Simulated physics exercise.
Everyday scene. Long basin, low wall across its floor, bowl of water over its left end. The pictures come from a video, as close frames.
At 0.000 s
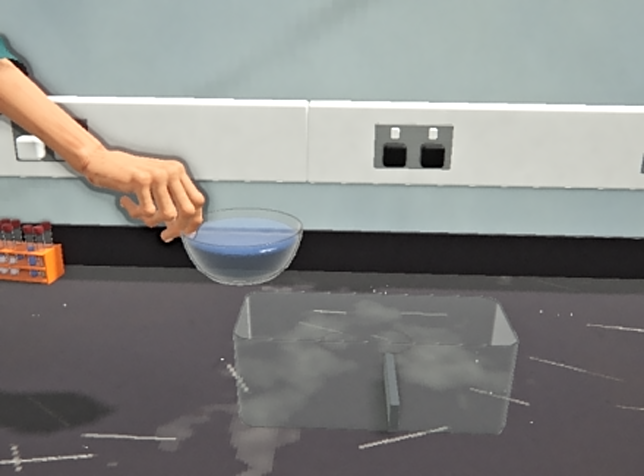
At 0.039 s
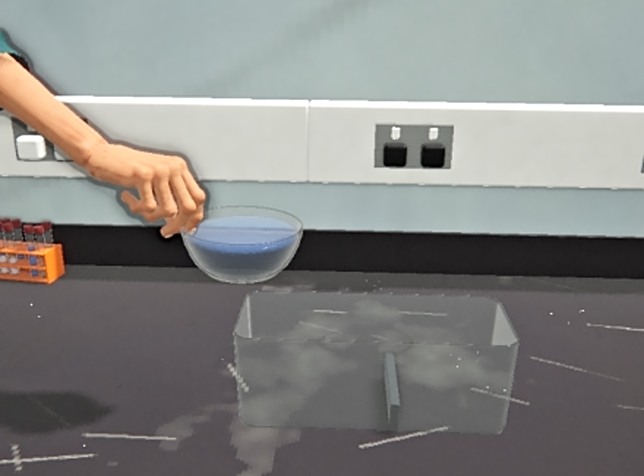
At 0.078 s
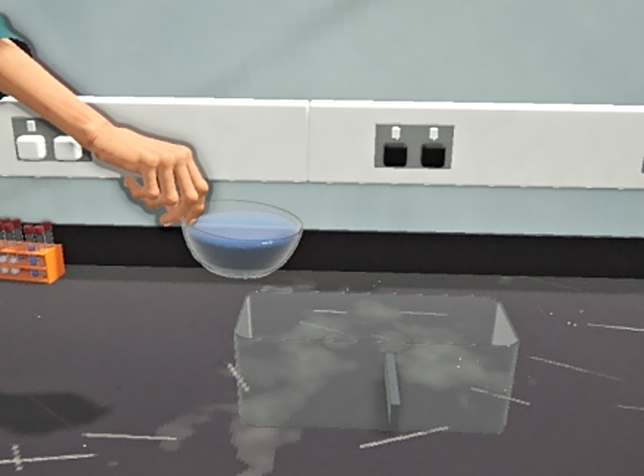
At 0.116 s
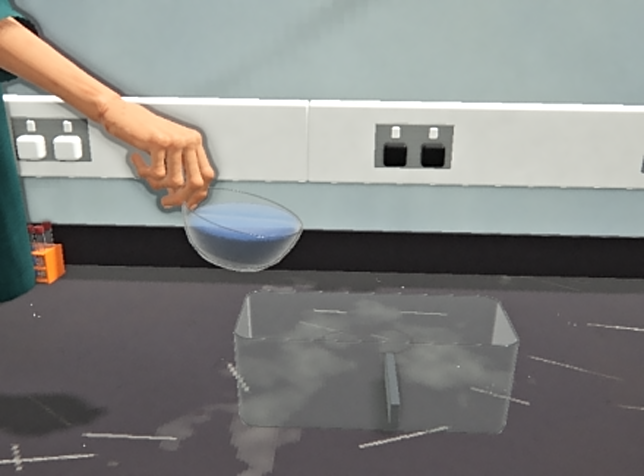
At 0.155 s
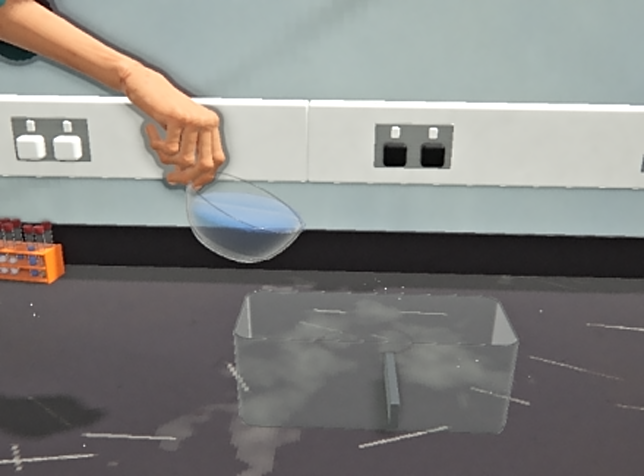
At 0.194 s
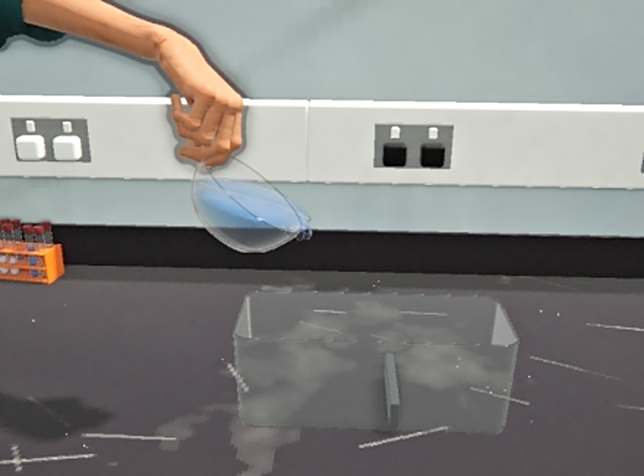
A hand lifts and tilts a glass bowl of blue water rightward until water reaches its rim.
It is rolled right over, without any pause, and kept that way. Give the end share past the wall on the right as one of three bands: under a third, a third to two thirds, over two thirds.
The end share is a third to two thirds.
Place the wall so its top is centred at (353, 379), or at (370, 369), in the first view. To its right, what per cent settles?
First try close to 60 percent, second try close to 65 percent.
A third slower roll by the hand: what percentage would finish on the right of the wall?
It comes to some 50 in a hundred.
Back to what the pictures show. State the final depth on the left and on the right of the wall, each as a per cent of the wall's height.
Left side roughly 30, right side roughly 40.
A moment on, the bowl is tipped right over and 13 per cent is still to pour, 15 is left of the wall and 0 right of it.
Next, the bowl is tipped right over and 0 per cent is still to pour, 29 is left of the wall and 68 right of it.
Then the bowl is tipped right over and 0 per cent is still to pour, 32 is left of the wall and 40 right of it.
Later the bowl is tipped right over and 1 per cent is still to pour, 43 is left of the wall and 47 right of it.
Finally, 47 per cent lies left of the wall, 48 right of it and 5 outside.
